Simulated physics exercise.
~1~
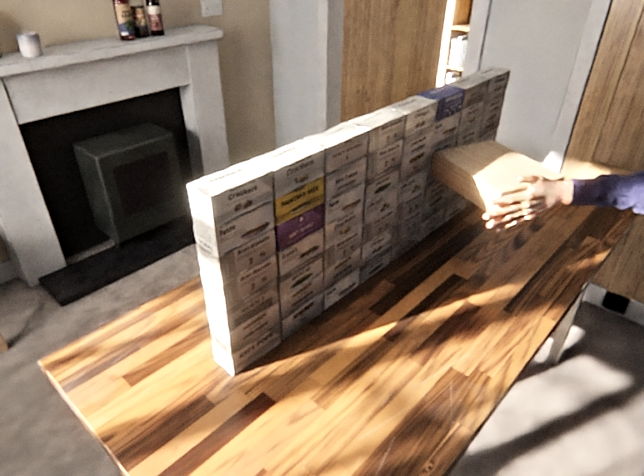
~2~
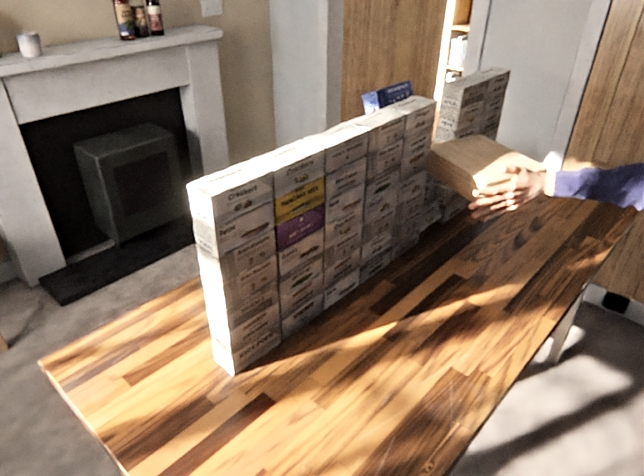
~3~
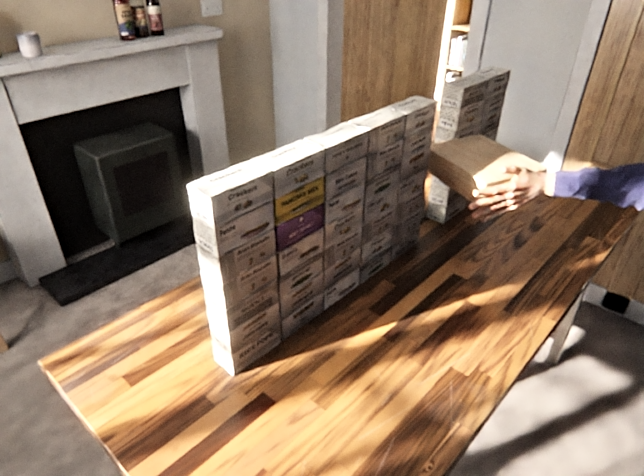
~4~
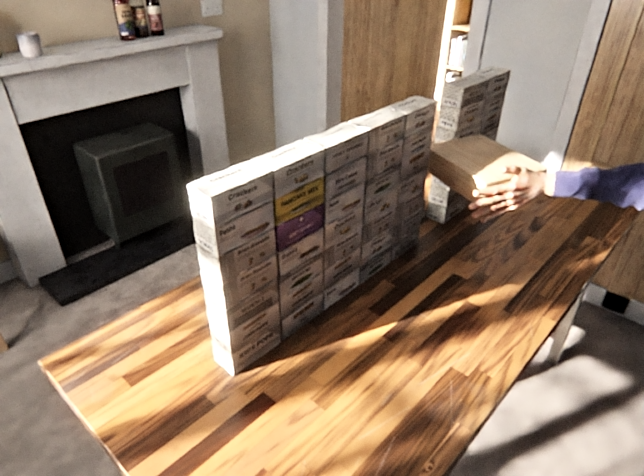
On a wooden table, a hand pushes a block through a packet wall, leaving a gap.
